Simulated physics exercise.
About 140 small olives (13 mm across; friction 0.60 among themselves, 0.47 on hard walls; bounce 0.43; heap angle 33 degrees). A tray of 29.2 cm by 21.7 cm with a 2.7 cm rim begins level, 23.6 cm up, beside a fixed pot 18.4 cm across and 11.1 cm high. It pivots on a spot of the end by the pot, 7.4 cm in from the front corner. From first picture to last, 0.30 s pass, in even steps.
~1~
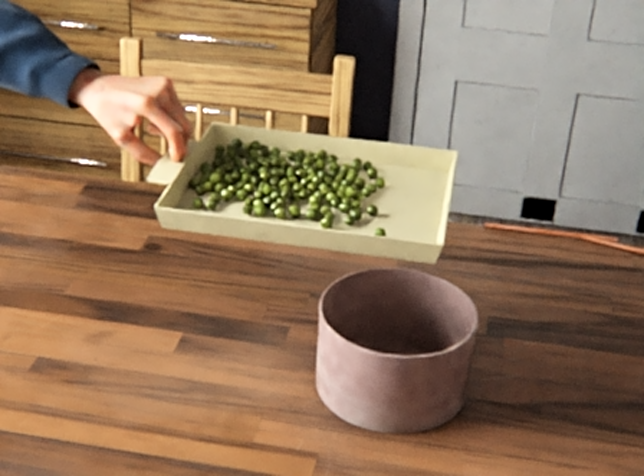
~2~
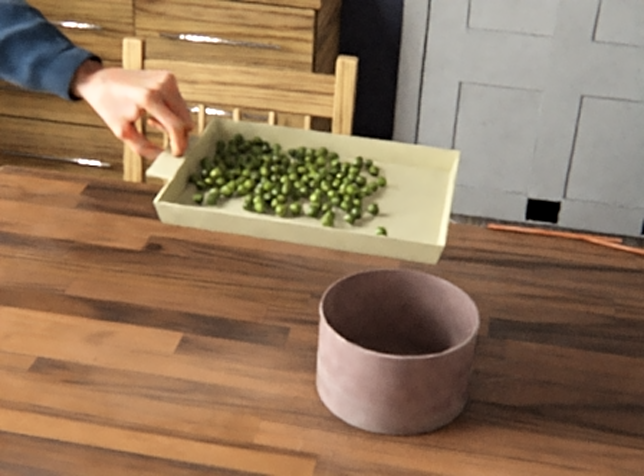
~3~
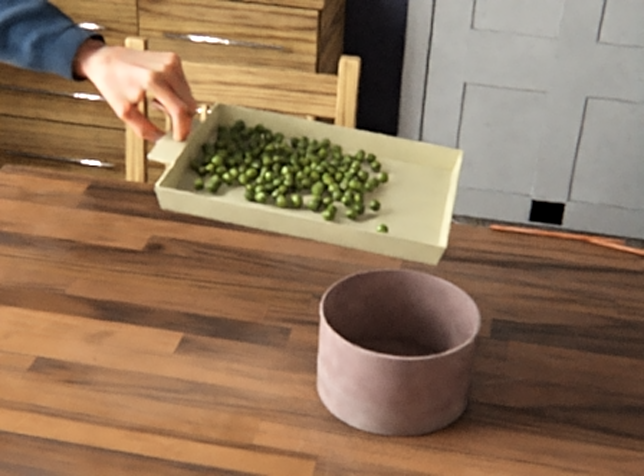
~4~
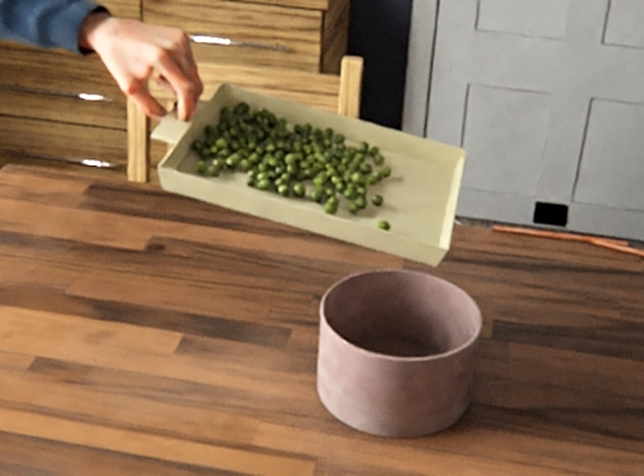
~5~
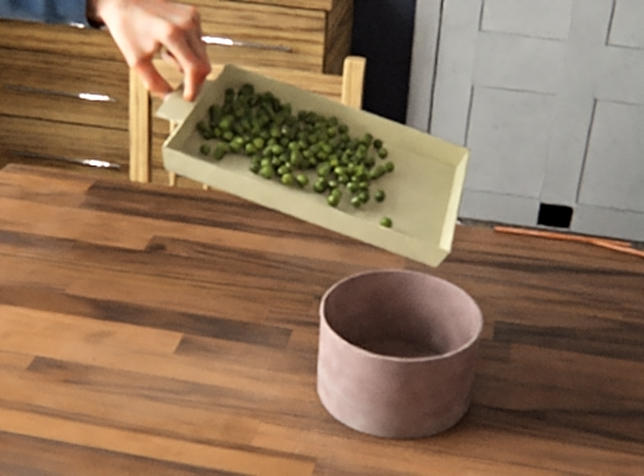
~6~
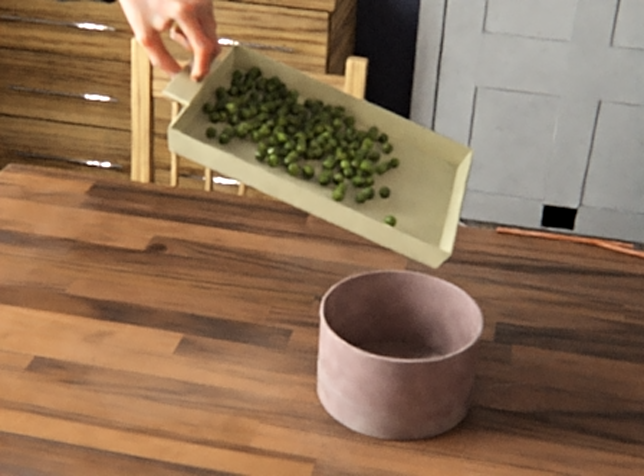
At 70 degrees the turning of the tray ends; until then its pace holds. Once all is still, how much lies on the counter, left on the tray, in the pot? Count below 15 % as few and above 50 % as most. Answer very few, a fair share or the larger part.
Counter: A fair share, tray: The larger part, pot: Very few.
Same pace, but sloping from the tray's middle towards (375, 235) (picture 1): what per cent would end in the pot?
About 0 per cent.
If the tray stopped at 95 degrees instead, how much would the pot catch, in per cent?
Then about 5 per cent.
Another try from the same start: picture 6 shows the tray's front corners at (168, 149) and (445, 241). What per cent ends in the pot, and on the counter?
Pot 0, counter 5.
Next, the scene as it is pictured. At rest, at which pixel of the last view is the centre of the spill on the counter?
Around (535, 452).
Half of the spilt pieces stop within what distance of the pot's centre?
Some 20 cm.
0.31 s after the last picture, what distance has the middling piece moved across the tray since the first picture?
Roughly 11 cm.
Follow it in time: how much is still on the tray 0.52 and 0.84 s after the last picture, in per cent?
About 95, 75.
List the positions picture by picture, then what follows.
The first frame shows tray tilt 0 degrees, front corners at (162, 205) and (437, 241); middle of the pieces at (293, 183); pot at (399, 309).
The second frame shows tray tilt 1 degrees, front corners at (162, 200) and (438, 242); middle of the pieces at (294, 180).
The third frame shows tray tilt 5 degrees, front corners at (163, 185) and (440, 243), lowest corner right front; middle of the pieces at (296, 170).
The fourth frame shows tray tilt 9 degrees, front corners at (166, 166) and (443, 245), lowest corner right front; middle of the pieces at (299, 159).
The fifth frame shows tray tilt 14 degrees, front corners at (171, 147) and (444, 246), lowest corner right front; middle of the pieces at (302, 147).
The sixth frame shows tray tilt 19 degrees, front corners at (177, 128) and (446, 248), lowest corner right front; middle of the pieces at (308, 136); pot at (402, 313).
Then, 0.31 s after the last picture, tilt 44 degrees; the tray holds 100 %, the pot 0 %.
Then, 0.52 s after the last picture, tilt 61 degrees; the tray holds 95 %, the pot 0 %.
Then, 0.84 s after the last picture, tilt 70 degrees; the tray holds 75 %, the pot 0 %.
In the end, counter 25 %, tray 75 %, pot 0 %.
